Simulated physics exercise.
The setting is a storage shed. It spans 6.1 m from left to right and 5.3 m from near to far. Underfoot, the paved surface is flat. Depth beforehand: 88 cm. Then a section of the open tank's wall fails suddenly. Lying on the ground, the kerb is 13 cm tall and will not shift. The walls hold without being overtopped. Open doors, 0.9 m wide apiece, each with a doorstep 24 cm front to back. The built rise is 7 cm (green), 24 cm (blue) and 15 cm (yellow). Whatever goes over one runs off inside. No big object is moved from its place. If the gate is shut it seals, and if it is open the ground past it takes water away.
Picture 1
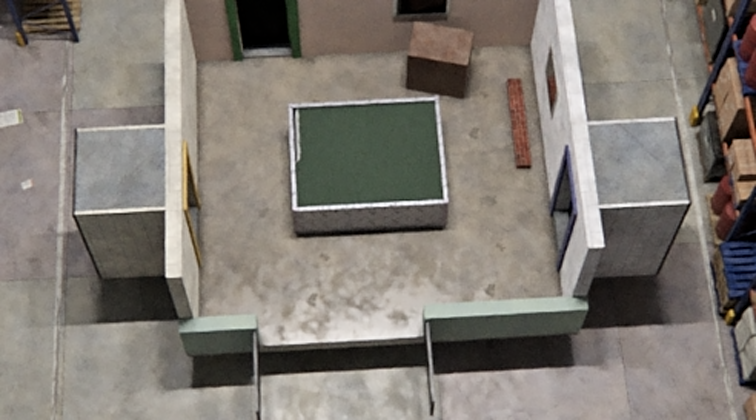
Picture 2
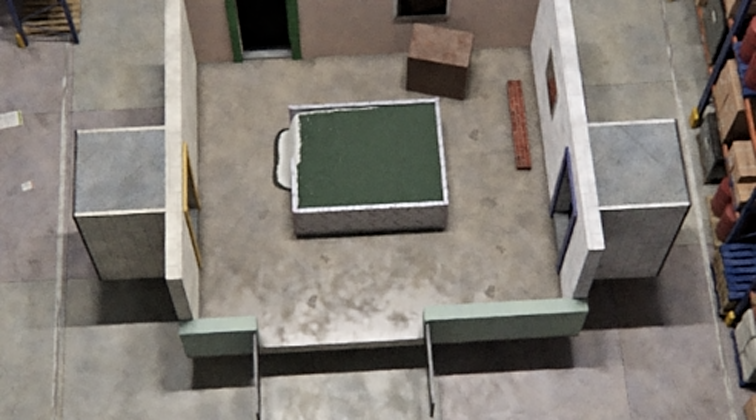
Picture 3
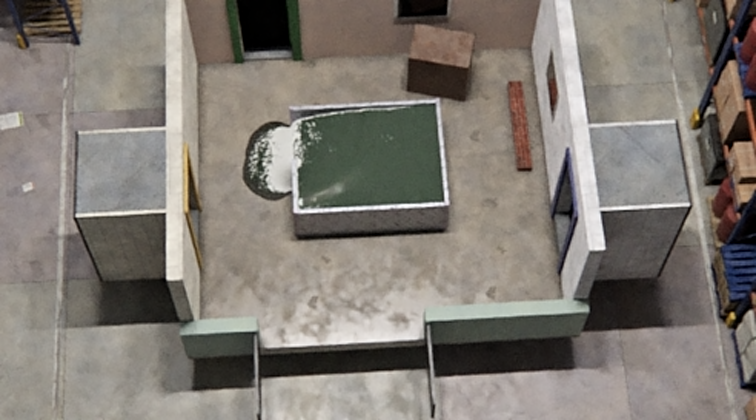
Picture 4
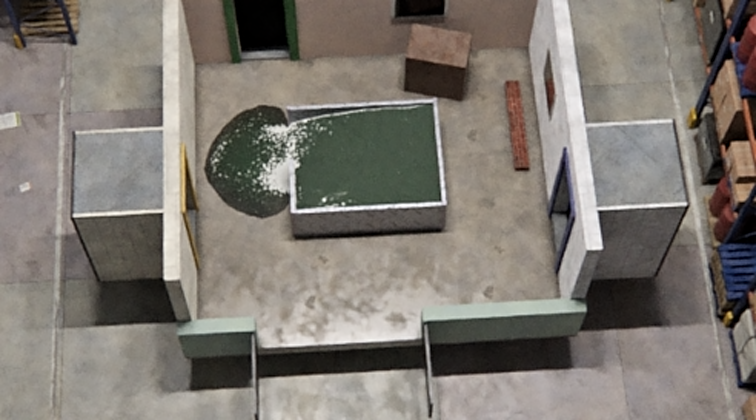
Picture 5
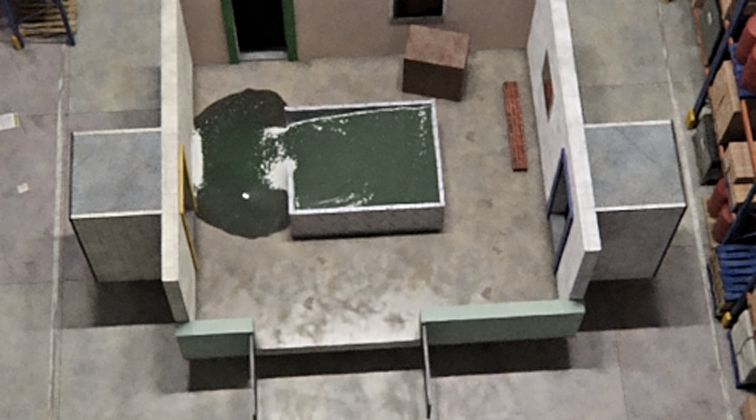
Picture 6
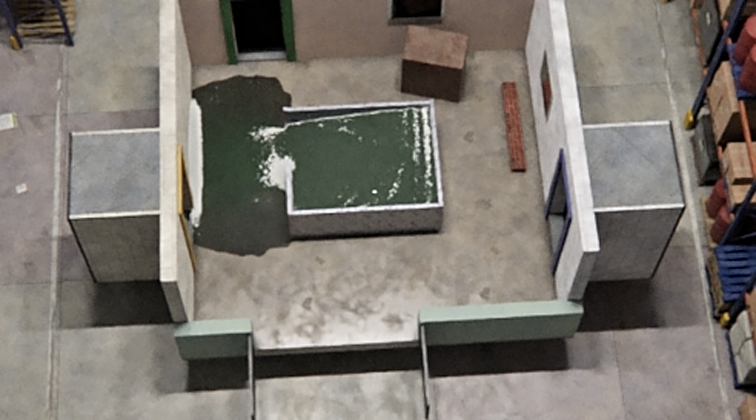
In a storage shed, dark green water pours from an open tank's left side and spreads across the floor.
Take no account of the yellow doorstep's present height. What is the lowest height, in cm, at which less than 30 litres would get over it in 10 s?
About 17 cm.
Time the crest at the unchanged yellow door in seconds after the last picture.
The depth peaks at about 1.0 seconds.
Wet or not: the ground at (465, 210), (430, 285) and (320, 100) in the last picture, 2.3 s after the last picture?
Point 1: Bone dry; point 2: Bone dry; point 3: Awash.
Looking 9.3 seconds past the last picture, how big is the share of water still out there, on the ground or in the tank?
Close to 76 in a hundred.
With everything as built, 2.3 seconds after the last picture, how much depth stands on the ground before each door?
Door depths (cm): Green = 20, blue = 0, yellow = 18.
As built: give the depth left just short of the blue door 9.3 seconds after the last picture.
Lab note: Depth approx. 12.5 cm.
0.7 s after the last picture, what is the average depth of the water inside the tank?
Mean depth: Approx. 63 cm.
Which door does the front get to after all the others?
Answer: Blue door.
Then, 0.7 s after the last picture water covers 20 % of the floor, deepest (74 cm) near (192, 68); 21 cm at the yellow door, 5 litres in over its 15 cm doorstep.
Then, 2.3 s after the last picture water covers 55 % of the floor, deepest (41 cm) near (192, 85); 18 cm at the yellow door, 33 litres in over its 15 cm doorstep.
Then, 9.3 s after the last picture water covers 95 % of the floor, deepest (15 cm) near (402, 83); 7 cm at the yellow door, 41 litres in over its 15 cm doorstep.
At the yellow door as built, the water peaked near 23 cm, 1.1 s after the last picture.
With a doorstep of 14.5 cm, 46 litres would have come in within the 10 s; with 19.5 cm, 16 litres. So under 30 litres takes about 17 cm.
